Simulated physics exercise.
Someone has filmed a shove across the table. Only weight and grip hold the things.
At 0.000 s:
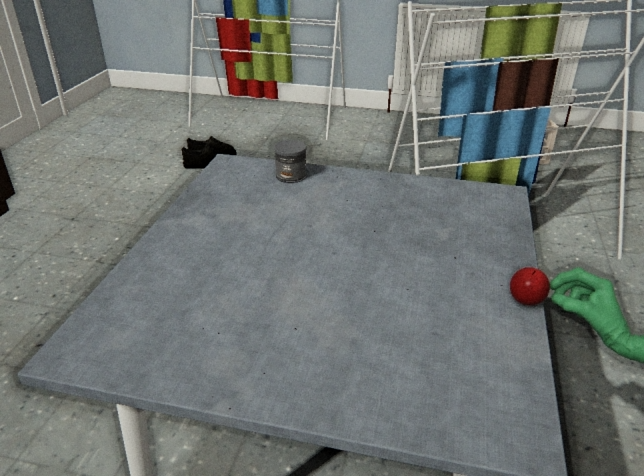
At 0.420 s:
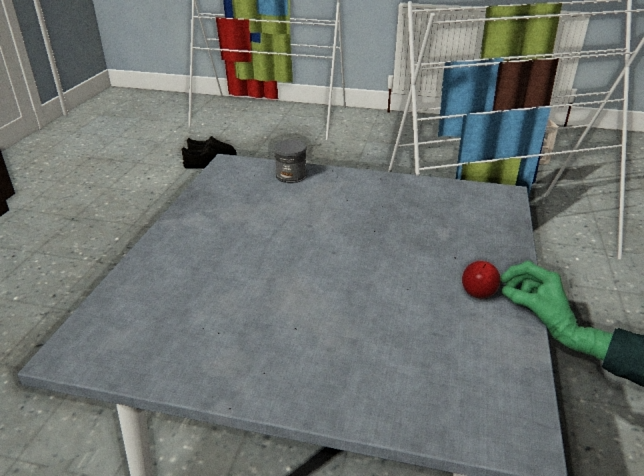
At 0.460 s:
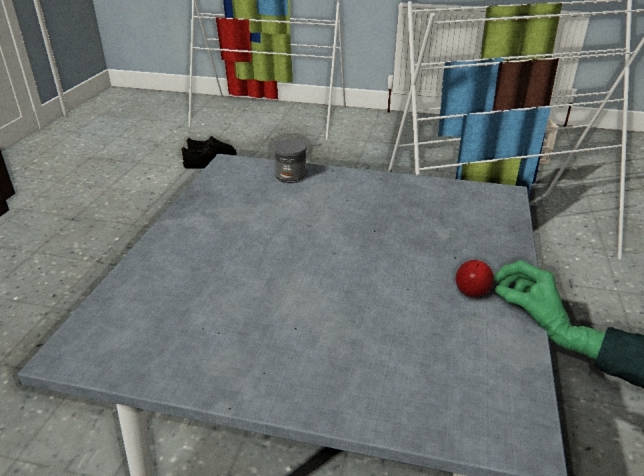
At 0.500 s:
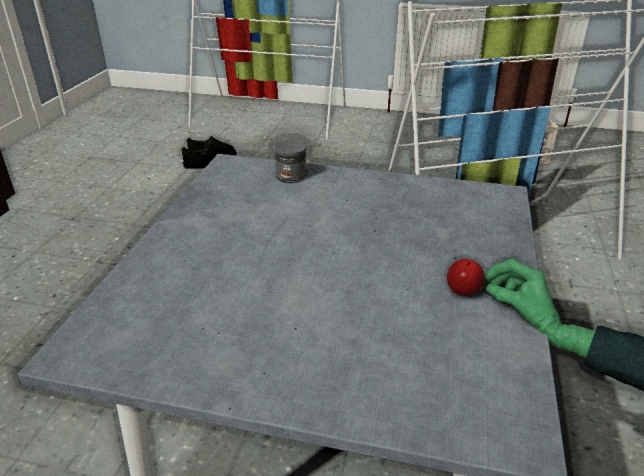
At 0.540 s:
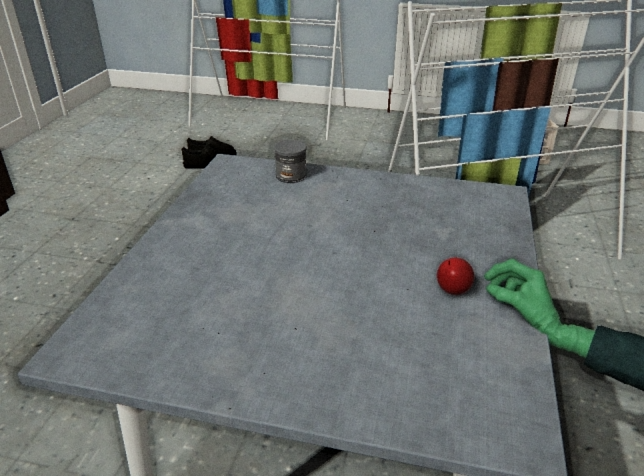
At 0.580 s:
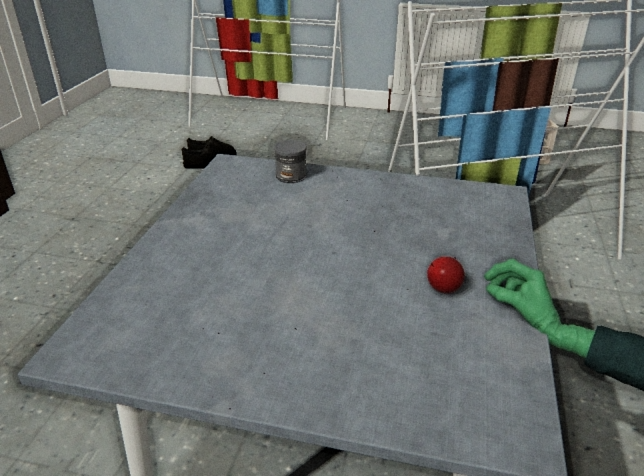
On a grey table in a room with drying racks, a green hand came in from the right, pushing a red apple leftward, then paused while the apple rolled a little farther left.
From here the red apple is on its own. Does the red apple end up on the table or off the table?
The red apple is still on the table.
By 0.68 s, red apple moved about its own width near (424, 272).
By 0.98 s, red apple moved well along near (373, 265).
By 1.28 s, red apple moved well along near (343, 261).
When it is over (1.9 s), moved from the start, red apple. End places, in pixels of the last picture, red apple near (334, 260).
